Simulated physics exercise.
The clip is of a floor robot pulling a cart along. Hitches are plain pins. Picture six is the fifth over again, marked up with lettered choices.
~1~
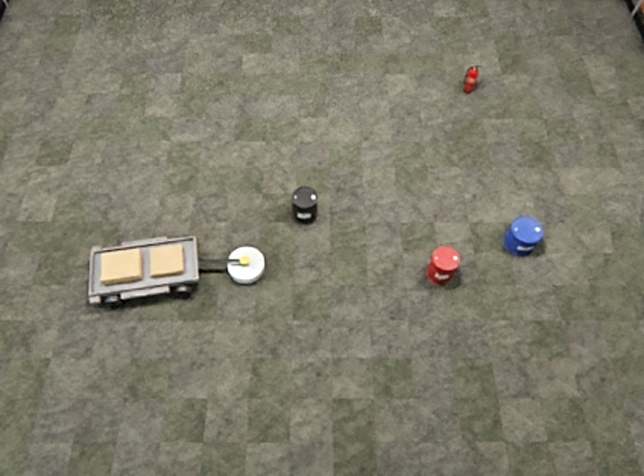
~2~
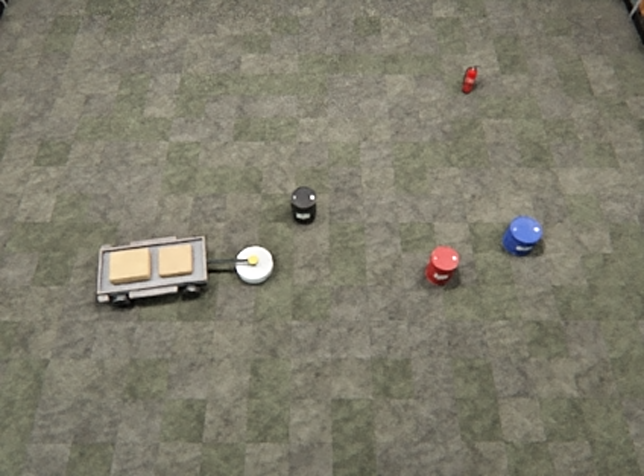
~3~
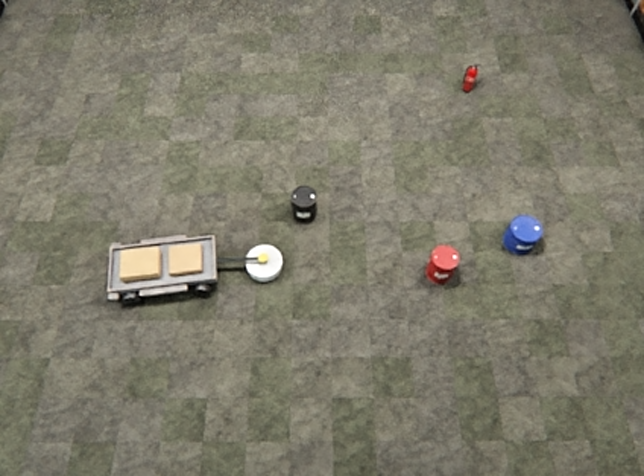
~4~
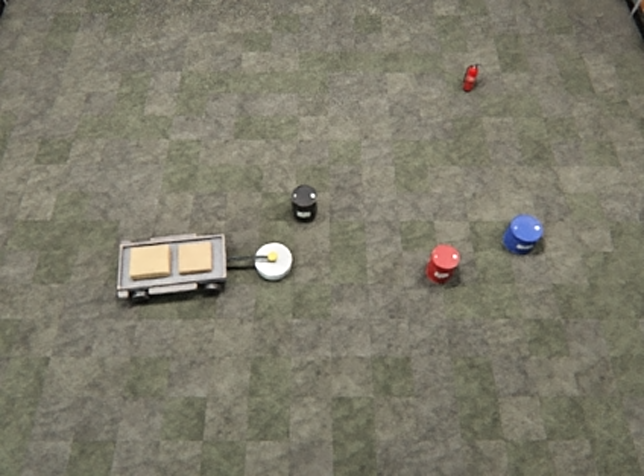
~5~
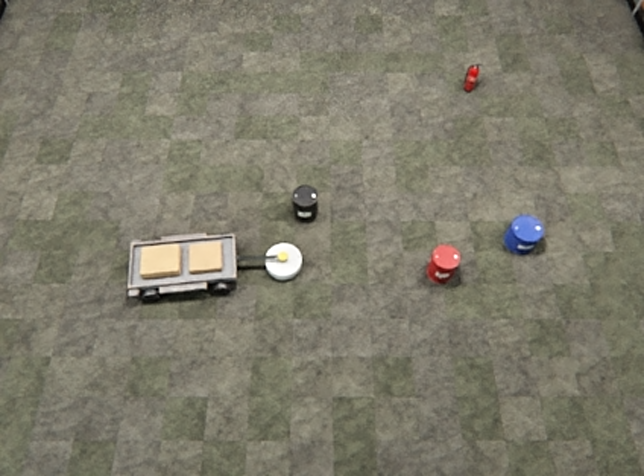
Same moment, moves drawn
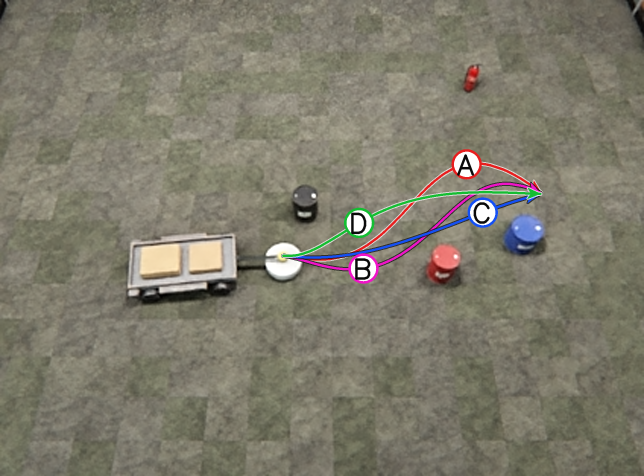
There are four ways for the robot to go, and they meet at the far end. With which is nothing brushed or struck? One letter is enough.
Line A does it.
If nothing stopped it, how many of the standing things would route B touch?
In all, one.
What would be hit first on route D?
The black keg.
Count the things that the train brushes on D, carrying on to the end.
One.
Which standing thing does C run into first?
It meets the red keg.
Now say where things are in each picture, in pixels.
The first frame shows blue tub (519, 242); robot (246, 264); grey cart (145, 266).
The second frame shows robot (254, 264); grey cart (153, 266); red keg (438, 274).
The third frame shows robot (264, 262); grey cart (163, 264); blue tub (518, 241).
The fourth frame shows robot (274, 260); grey cart (173, 263); black keg (305, 213).
The fifth frame shows robot (284, 260); grey cart (183, 262); red keg (440, 272); black keg (305, 213); blue tub (519, 241).
On the marked copy, A from (283, 256) via (414, 201) to (541, 193); B from (283, 256) via (425, 237) to (541, 193); C from (283, 256) via (420, 236) to (539, 195); D from (283, 256) via (410, 201) to (541, 194).
Following A. Soon after the start, robot (387, 234), cart (296, 254).
Later, robot (457, 172), cart (390, 210).
In the end, robot (539, 199), cart (454, 189); nothing has been touched.
As for the rest, B meets the red keg; C meets the red keg and blue tub; D meets the black keg.
